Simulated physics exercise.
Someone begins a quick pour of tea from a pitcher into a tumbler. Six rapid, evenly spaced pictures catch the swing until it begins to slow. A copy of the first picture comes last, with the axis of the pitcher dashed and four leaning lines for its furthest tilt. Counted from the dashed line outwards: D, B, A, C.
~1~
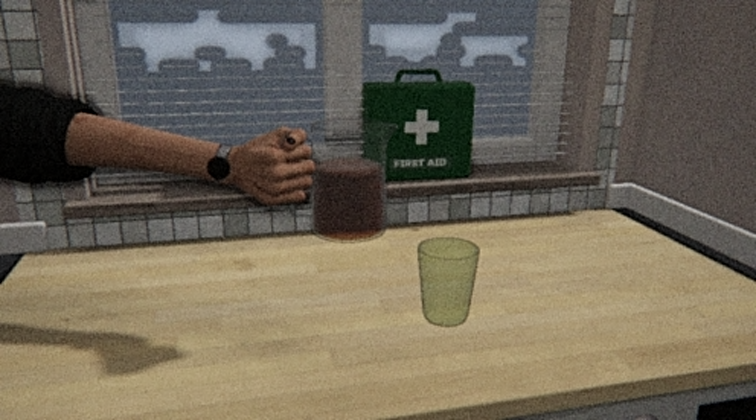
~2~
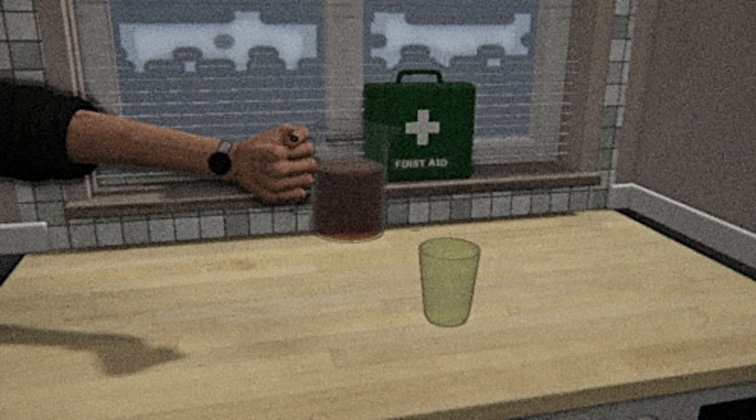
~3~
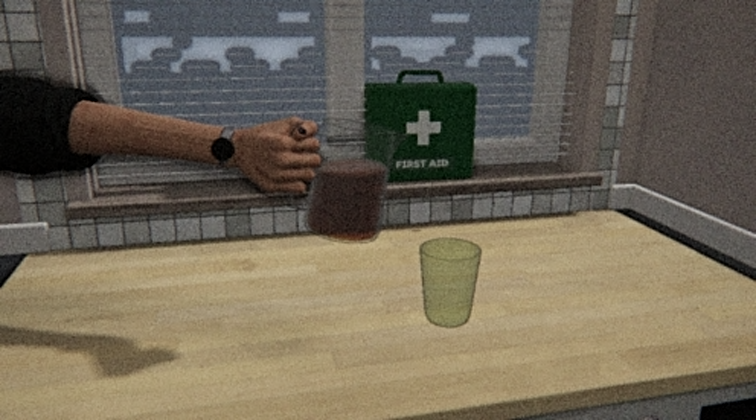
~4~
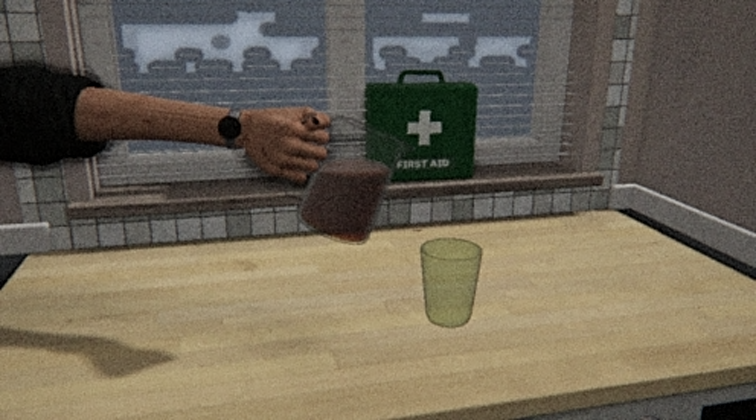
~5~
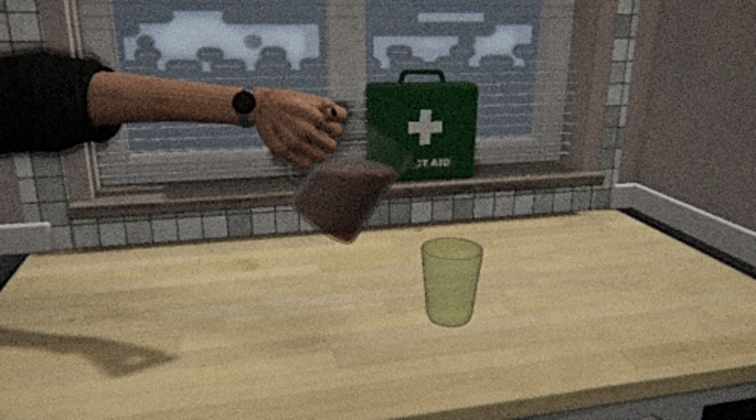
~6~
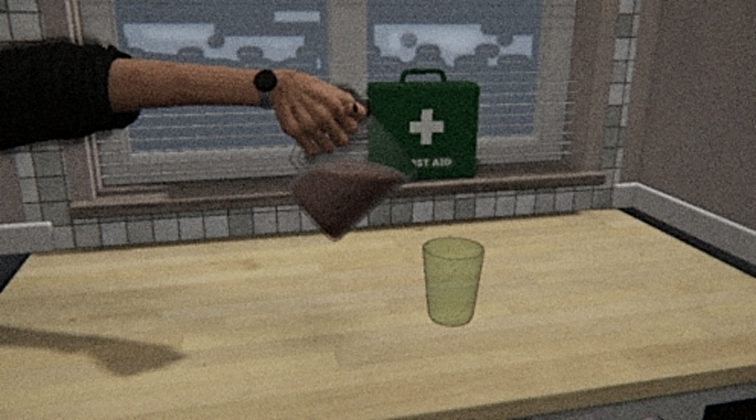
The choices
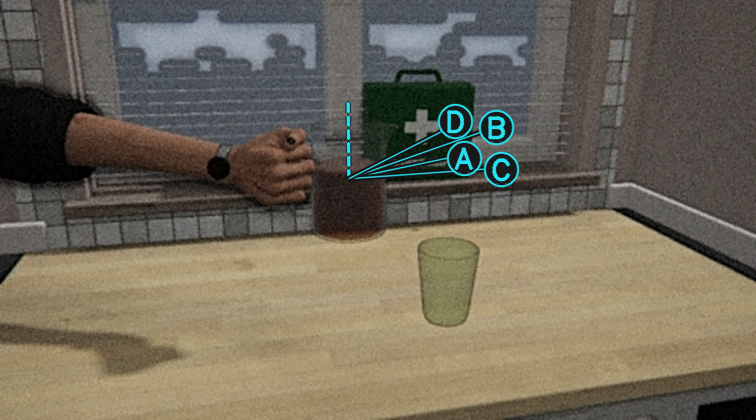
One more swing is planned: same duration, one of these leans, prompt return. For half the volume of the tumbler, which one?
Go for B.
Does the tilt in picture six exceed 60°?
No, it does not.
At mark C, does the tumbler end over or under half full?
Over.
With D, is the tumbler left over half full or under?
Under.
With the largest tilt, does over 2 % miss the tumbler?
Yes.
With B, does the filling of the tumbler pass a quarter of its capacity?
Yes, it does.
In cyan, A at (447, 158); B at (480, 132); C at (483, 169); D at (441, 131).
With A, the tumbler ends with about 67 % of what it can hold; 5 % of the tea is spilt.
With B, the tumbler ends with about 48 % of what it can hold.
With C, the tumbler ends with about 74 % of what it can hold; 14 % of the tea is spilt.
With D, the tumbler ends with about 29 % of what it can hold.
